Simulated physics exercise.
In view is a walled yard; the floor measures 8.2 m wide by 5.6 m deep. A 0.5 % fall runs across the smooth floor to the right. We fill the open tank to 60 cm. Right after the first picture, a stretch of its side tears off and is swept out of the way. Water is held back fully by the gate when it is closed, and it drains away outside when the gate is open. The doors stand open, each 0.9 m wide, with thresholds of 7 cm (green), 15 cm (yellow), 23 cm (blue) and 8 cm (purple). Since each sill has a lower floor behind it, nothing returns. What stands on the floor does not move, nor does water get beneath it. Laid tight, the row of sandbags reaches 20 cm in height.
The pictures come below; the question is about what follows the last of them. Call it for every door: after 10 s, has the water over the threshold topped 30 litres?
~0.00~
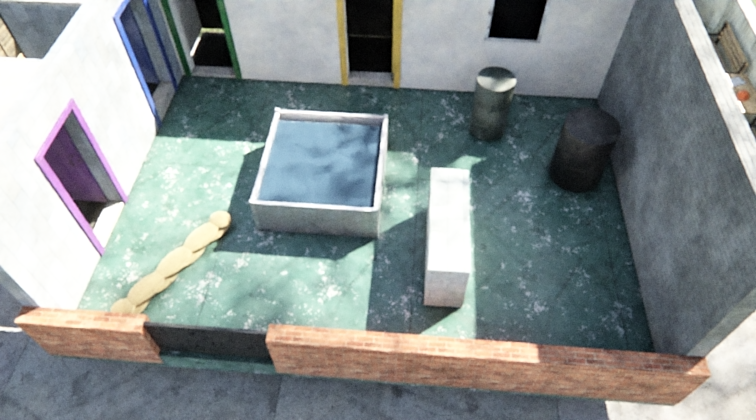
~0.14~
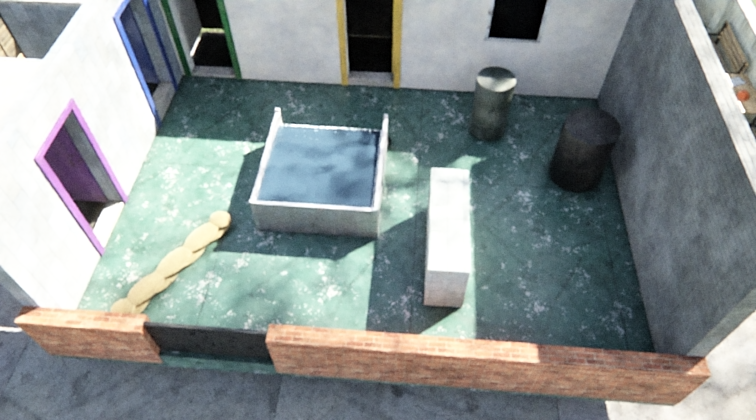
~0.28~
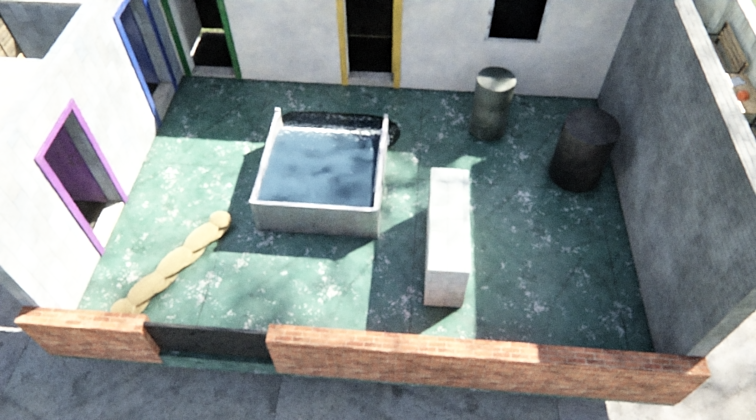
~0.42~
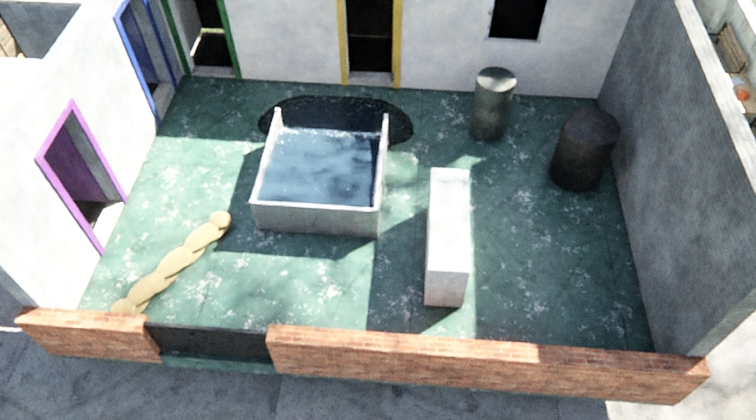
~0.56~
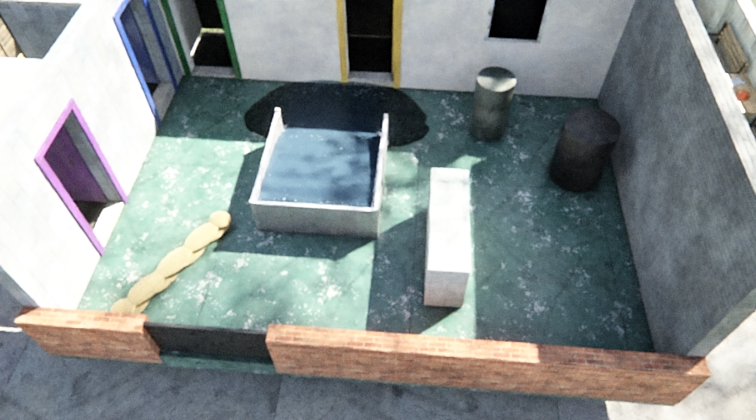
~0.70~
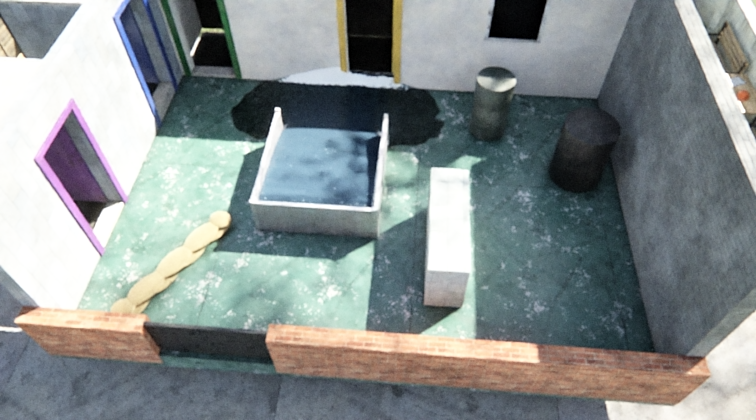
Green door topped, yellow door topped, blue door not topped, purple door not topped.
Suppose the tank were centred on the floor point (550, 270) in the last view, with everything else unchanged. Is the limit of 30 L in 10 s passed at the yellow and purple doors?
Well, yellow ends up inside the mark and purple ends up inside the mark.
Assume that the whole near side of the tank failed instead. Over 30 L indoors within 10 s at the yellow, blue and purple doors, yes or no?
Note: Yellow short of the mark, blue short of the mark, purple short of the mark.
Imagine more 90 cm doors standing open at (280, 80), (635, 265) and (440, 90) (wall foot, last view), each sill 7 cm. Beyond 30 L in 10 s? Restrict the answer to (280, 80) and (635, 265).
Result in order - more than that, then not enough.
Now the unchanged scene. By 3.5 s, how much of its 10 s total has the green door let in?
Some 35 in a hundred.
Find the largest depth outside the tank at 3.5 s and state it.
About 28 cm at most.
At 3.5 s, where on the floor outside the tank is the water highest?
Roughly at pixel (586, 98).
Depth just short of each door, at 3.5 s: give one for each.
Depths in centimetres - green: 12, yellow: 17, blue: 18, purple: 3.
After 1.4 s water covers 15 % of the floor and is deepest (40 cm) near (336, 84); green door 5 cm at the sill, 0 L in, yellow door 34 cm at the sill, 64 L in, blue door not reached, purple door not reached.
After 2.2 s water covers 25 % of the floor and is deepest (32 cm) near (336, 84); green door 10 cm at the sill, 1 L in, yellow door 30 cm at the sill, 159 L in, blue door 18 cm at the sill, 0 L in, purple door not reached.
After 3.5 s water covers 40 % of the floor and is deepest (28 cm) near (586, 98); green door 12 cm at the sill, 24 L in, yellow door 17 cm at the sill, 213 L in, blue door 18 cm at the sill, 1 L in, purple door 3 cm at the sill, 0 L in.
After 6.0 s water covers 70 % of the floor and is deepest (16 cm) near (67, 331); green door 9 cm at the sill, 62 L in, yellow door 7 cm at the sill, 216 L in, blue door 9 cm at the sill, 1 L in, purple door 4 cm at the sill, 0 L in.
After 10.0 s water covers 95 % of the floor and is deepest (8 cm) near (255, 210); green door 4 cm at the sill, 67 L in, yellow door 4 cm at the sill, 216 L in, blue door 3 cm at the sill, 1 L in, purple door 7 cm at the sill, 3 L in.
